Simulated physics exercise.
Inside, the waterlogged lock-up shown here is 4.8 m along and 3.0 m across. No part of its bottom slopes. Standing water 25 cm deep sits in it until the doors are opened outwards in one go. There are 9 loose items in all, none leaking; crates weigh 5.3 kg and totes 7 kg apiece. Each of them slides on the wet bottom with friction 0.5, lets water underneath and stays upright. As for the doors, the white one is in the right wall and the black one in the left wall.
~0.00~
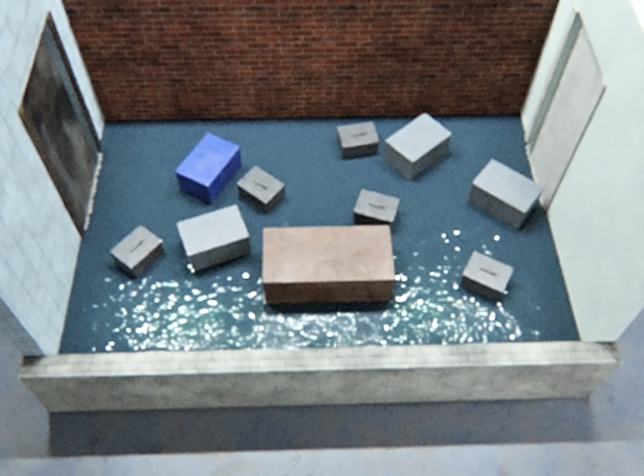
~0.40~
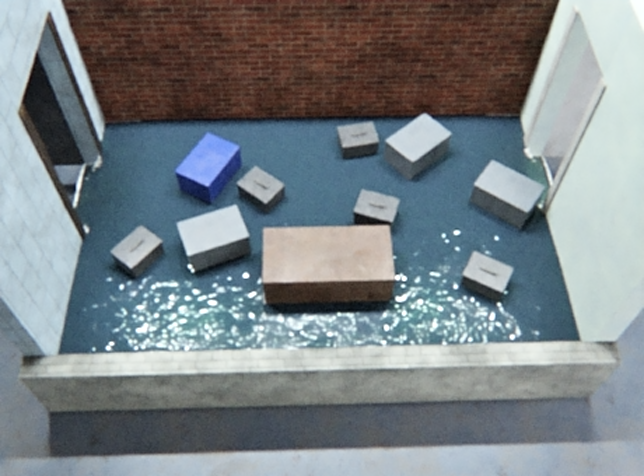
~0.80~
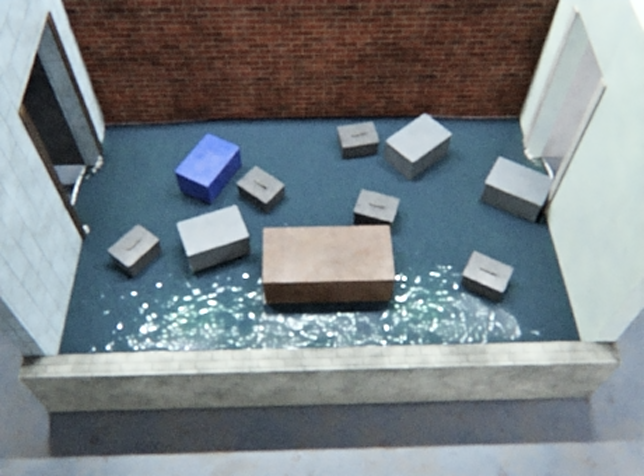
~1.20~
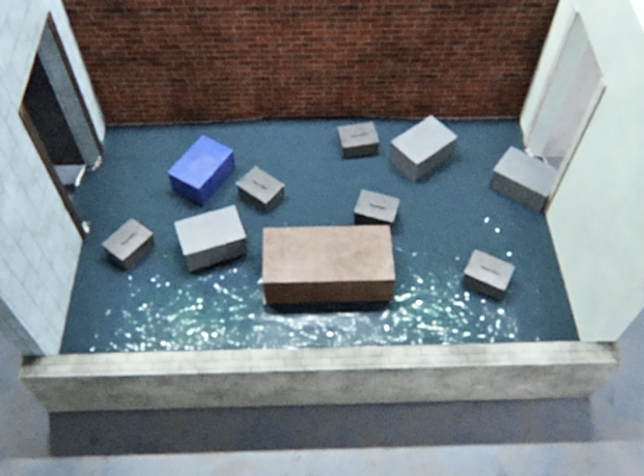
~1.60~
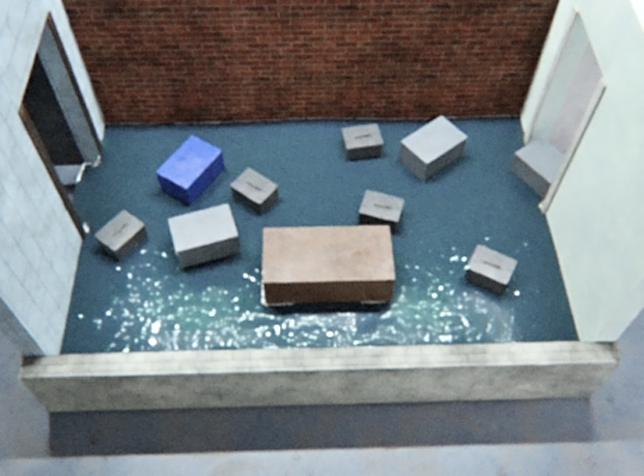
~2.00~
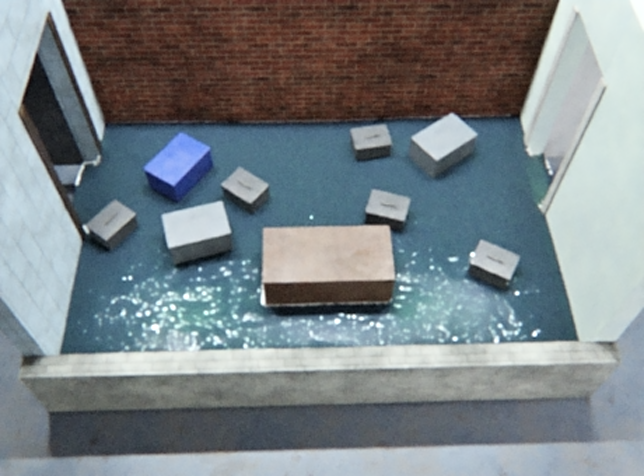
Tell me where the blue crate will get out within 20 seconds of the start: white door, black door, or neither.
As for the blue crate, it's black door.
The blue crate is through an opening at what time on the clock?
Roughly 5.0 s, I'd say.
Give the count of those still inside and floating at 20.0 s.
Count: 2.
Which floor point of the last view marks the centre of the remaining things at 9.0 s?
Close to (311, 181).
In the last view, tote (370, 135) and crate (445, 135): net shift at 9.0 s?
In order: 50 cm, then washed out.
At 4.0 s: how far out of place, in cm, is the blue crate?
Shift: About 80 cm.
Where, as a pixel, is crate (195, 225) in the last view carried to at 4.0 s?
Roughly (176, 205) in the same view.
After 4.0 s the blue crate is near (127, 158), 0.9 m from its start, afloat; 2 of 9 are out; 7 afloat.
After 9.0 s the blue crate has gone out by the black door; 6 of 9 are out; 3 afloat.
After 16.0 s the blue crate has gone out by the black door; 7 of 9 are out; 2 afloat.
After 20.0 s the blue crate has gone out by the black door; 7 of 9 are out; 2 afloat.
